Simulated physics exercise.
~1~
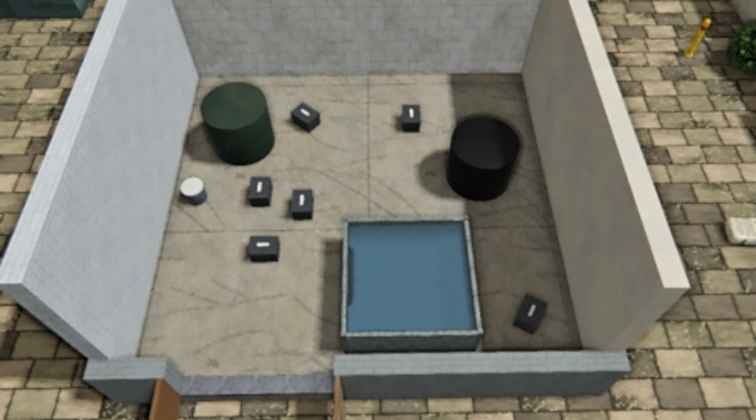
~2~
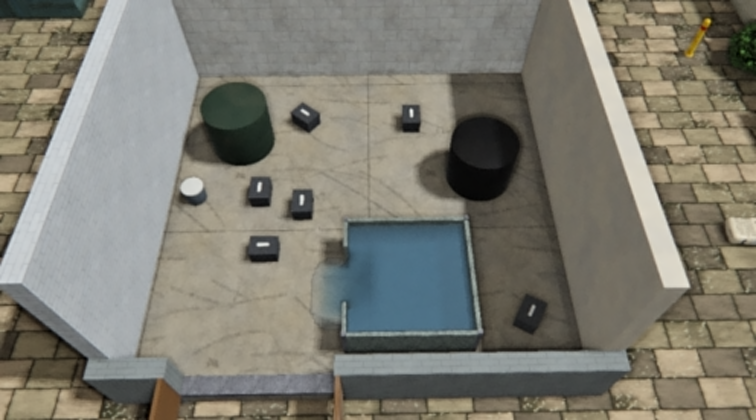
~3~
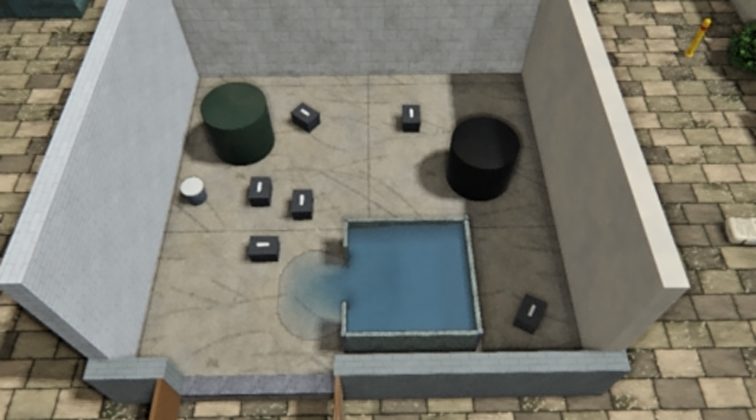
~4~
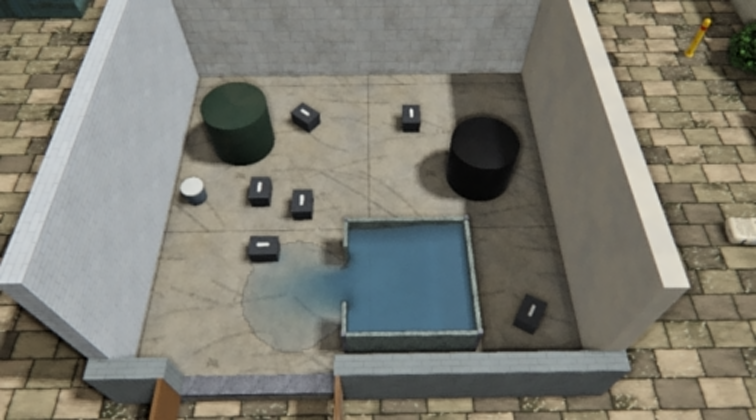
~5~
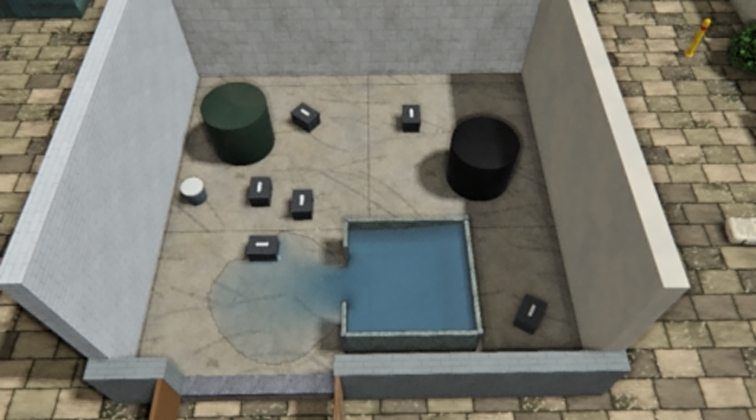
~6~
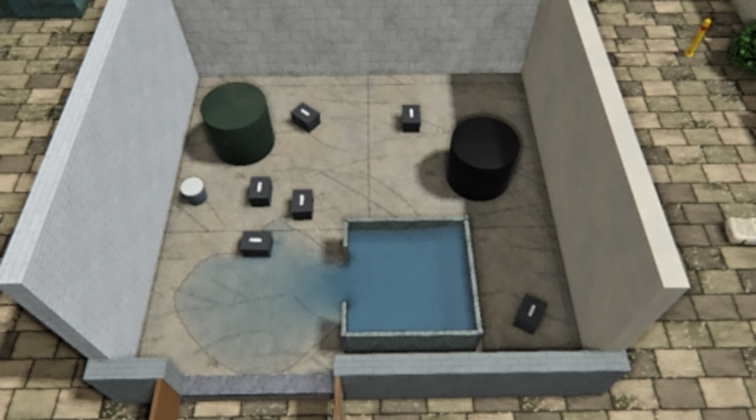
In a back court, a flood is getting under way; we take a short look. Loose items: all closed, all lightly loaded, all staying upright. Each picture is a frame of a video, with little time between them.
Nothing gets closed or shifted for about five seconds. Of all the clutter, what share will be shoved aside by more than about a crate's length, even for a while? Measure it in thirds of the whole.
The share moved far is a third up to two thirds.
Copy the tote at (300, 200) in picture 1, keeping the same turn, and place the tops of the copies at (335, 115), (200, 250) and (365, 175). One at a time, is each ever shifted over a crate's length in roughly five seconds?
Sequence: Doesn't go far, travels that far, doesn't go far.
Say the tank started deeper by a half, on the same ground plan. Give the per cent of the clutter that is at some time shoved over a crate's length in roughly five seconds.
Close to 40 % of the lot.
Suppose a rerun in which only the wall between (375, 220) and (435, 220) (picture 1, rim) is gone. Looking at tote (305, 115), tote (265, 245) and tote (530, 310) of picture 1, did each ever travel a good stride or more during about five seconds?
Object by object: Displaced that much, less than that, less than that.
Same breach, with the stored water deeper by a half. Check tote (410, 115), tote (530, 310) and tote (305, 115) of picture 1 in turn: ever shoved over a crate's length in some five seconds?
Not beyond that, then not beyond that, then not beyond that.
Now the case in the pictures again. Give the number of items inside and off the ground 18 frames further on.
My count is 1.
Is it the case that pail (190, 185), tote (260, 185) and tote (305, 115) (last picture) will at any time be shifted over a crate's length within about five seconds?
Per the list: First traveled a good way, second traveled a good way, third remained close.
A moment on, 1 of 7 are well off their spots; 0 afloat.
Next, 1 of 7 are well off their spots; 1 afloat.
Later, 2 of 7 are well off their spots; 1 afloat.
In the end, 3 of 7 are well off their spots, and 3 have been at some point; 1 afloat.
